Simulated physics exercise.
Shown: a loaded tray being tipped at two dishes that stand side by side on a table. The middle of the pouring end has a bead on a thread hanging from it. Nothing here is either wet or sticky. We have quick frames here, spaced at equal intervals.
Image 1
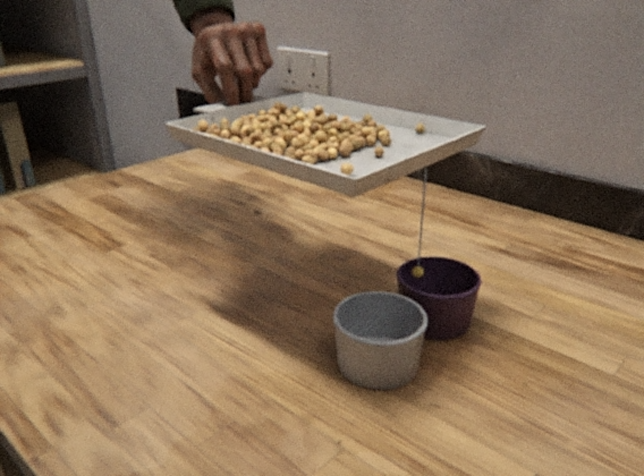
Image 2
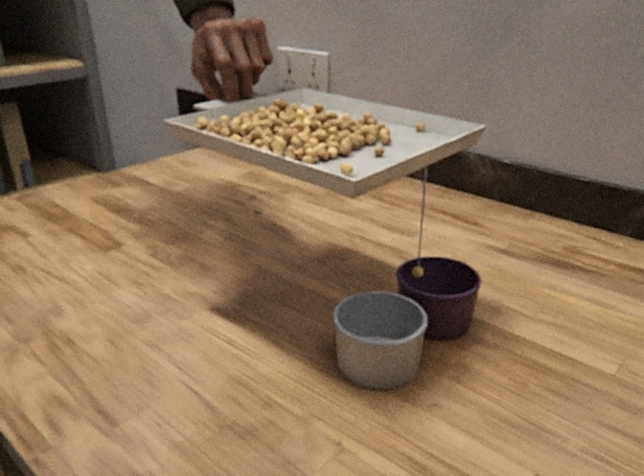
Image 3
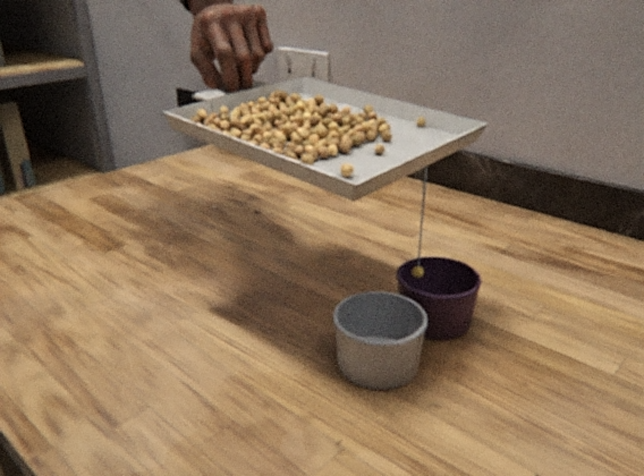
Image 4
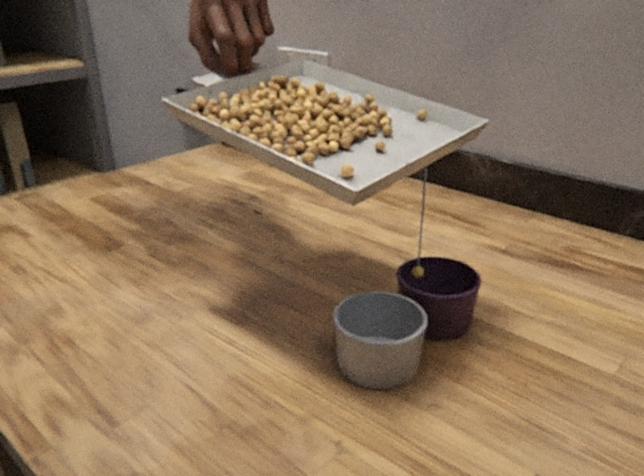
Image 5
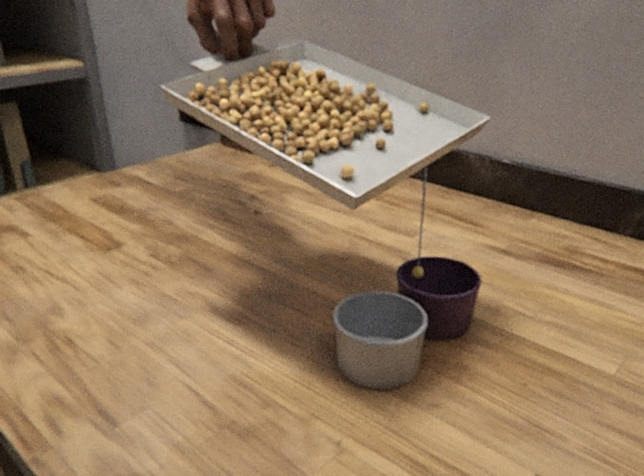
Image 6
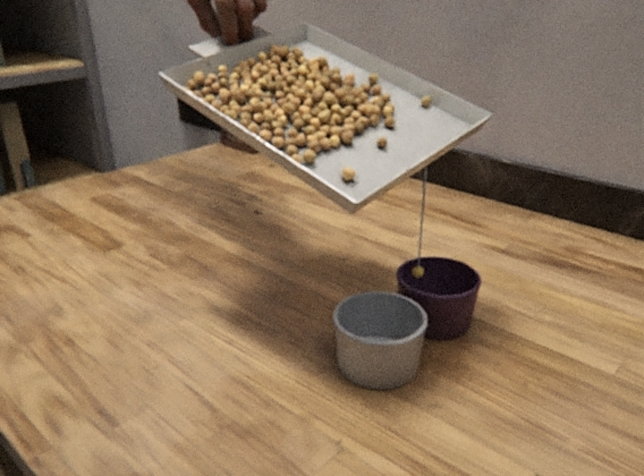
In the video, a hand raises the far end of a pale tray of dried chickpeas above a grey dish and a purple dish on a wooden table, and the tray slants increasingly toward its near left corner.
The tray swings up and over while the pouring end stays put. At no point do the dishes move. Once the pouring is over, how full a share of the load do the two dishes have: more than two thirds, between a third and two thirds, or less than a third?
The result will be a medium catch, a third to two thirds of the load.
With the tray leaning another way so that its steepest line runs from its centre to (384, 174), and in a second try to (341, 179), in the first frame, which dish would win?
For the first aim the left side, for the second the left side.
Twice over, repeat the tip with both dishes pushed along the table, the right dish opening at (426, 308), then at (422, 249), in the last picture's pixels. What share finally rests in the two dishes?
That makes 60 per cent, followed by 0 per cent.
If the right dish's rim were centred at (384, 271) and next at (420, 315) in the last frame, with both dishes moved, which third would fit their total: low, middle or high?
Position 1 - below one third; position 2 - one to two thirds.
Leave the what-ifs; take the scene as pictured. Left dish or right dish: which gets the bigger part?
It's the left that ends up holding more.
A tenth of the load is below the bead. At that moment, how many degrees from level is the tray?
A tilt of roughly 95°.
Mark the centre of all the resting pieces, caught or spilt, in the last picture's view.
Once it all stops, the middle lies near (375, 367).
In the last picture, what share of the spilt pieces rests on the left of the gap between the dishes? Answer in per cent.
Near 60 in a hundred.
Shortly afterwards, tray tipped steeply; all but a few on the tray; only a few outside both; only a few in the air.
Next, tray tipped right over; near half on the tray; near a quarter in the left dish; a little outside both; near a quarter in the air.
Some moments later, tray tipped past a quarter turn; near half in the left dish; near half outside both.
In the end, tray tipped past a quarter turn; near half in the left dish; none at all in the right dish; near half outside both.
